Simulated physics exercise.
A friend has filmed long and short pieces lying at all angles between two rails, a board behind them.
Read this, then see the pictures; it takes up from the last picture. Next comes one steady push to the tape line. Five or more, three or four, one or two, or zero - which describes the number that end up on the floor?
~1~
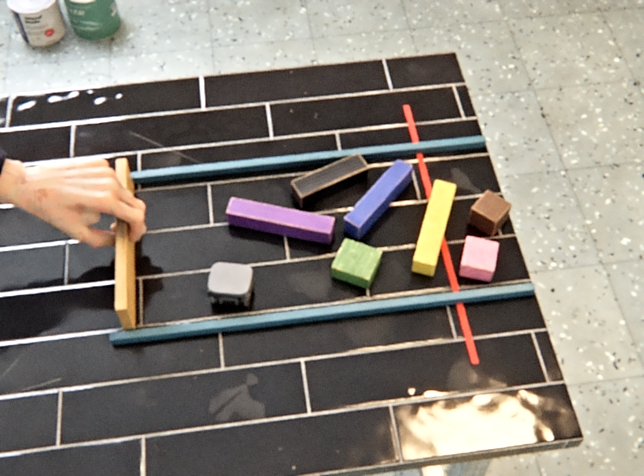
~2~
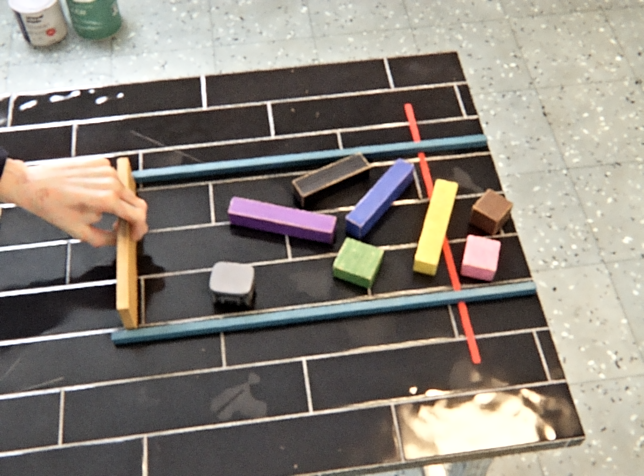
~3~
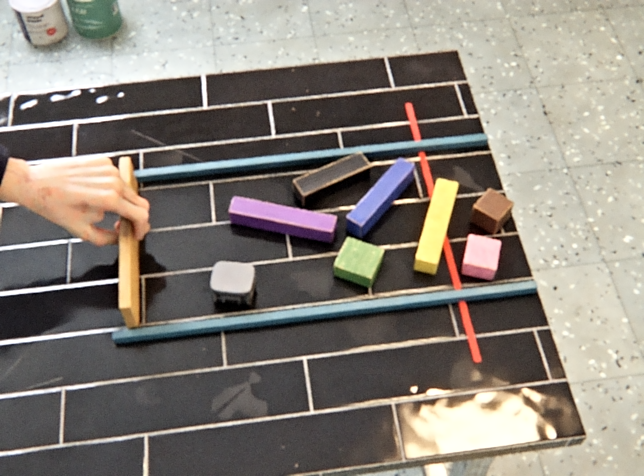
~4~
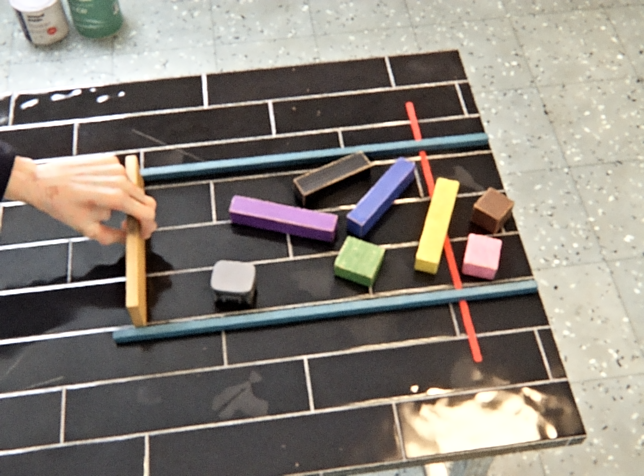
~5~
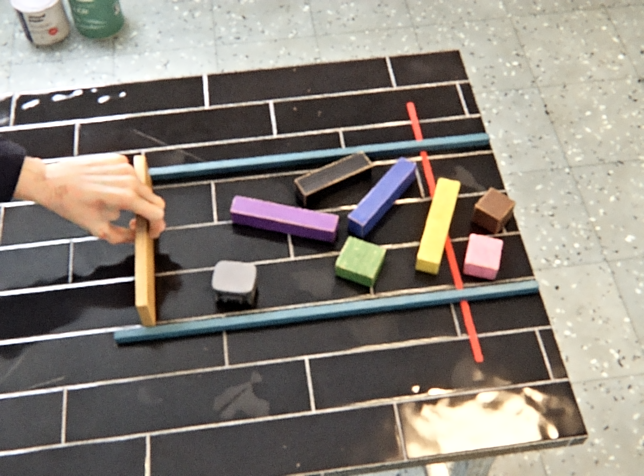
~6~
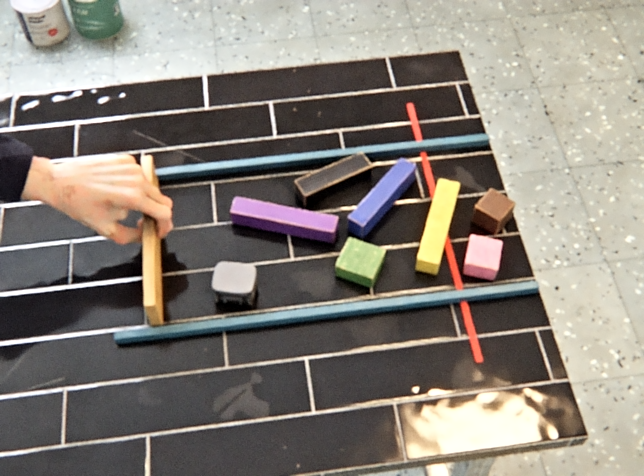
Expect a modest handful, three or four, to go down.
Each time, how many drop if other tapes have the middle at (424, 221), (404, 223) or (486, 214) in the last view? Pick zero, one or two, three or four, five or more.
Run 1 - one or two; run 2 - just one or two; run 3 - more than four.
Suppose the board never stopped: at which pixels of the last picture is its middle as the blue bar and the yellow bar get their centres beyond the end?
First one: Around (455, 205). Other one: Around (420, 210).
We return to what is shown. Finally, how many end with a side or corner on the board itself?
At rest, 3 are in contact.
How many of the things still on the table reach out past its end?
You'd get 4.
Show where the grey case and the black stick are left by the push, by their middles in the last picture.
Positions - first (473, 253), then (467, 160).
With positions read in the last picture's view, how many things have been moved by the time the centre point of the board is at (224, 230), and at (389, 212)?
That makes 1 at the first spot and 8 at the second.
Soon after, none off yet; brown block at rest near (494, 212); pink block at rest near (483, 258); yellow bar at rest near (438, 226).
Then, none off yet; brown block at rest near (494, 212); pink block moving near (487, 257); yellow bar moved a little near (455, 226).
Further on, one off so far; brown block tipped well over near (528, 204); pink block falling near (519, 359); yellow bar moved about its own width near (502, 210).
At rest, the number that fall off is three or four; fallen, yellow bar, pink block and brown block.
